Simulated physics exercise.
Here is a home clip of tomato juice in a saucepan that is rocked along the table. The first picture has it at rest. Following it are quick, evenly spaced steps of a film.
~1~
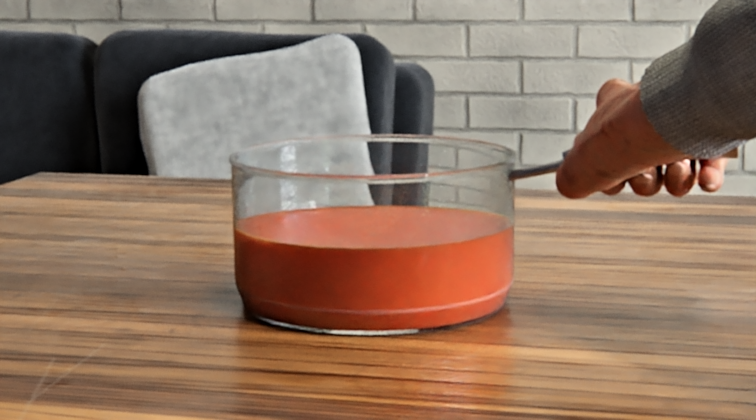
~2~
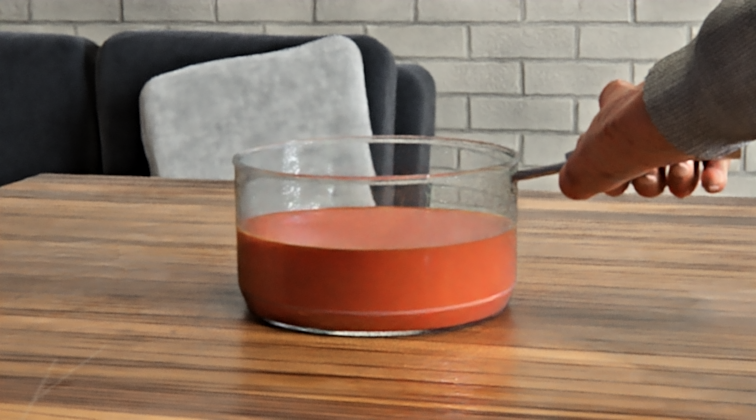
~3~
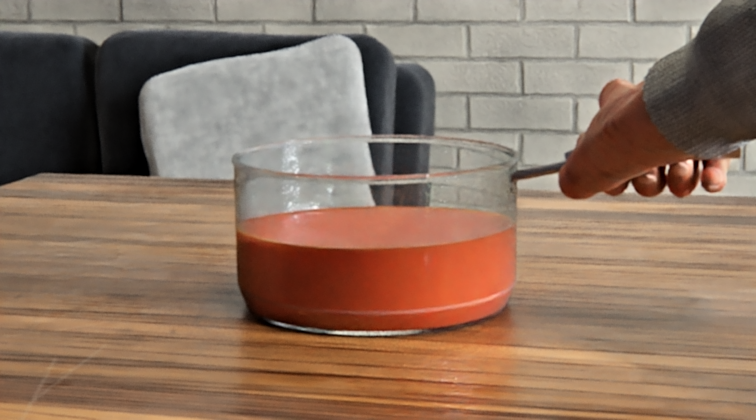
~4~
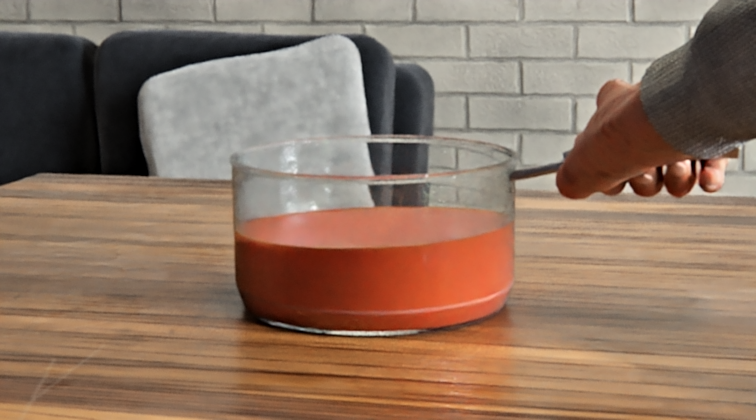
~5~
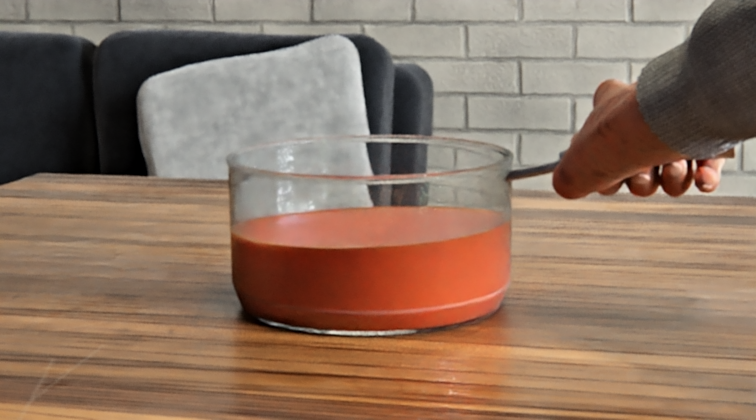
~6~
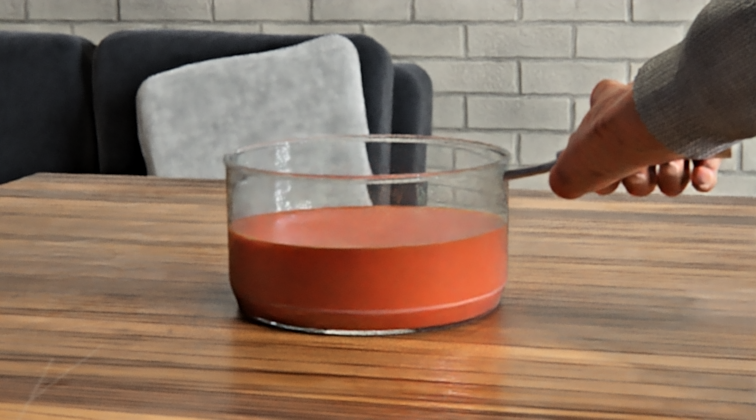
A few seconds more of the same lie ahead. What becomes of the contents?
The contents remain inside.
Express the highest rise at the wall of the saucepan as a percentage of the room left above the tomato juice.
Some 50 per cent.
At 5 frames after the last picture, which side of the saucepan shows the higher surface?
On the right-hand edge, I'd say.
Next, the highest wave so far stays far below the rim.
After that, the highest wave so far climbs under half way to the rim.
Finally, the highest wave so far climbs under half way to the rim; nothing has left it.
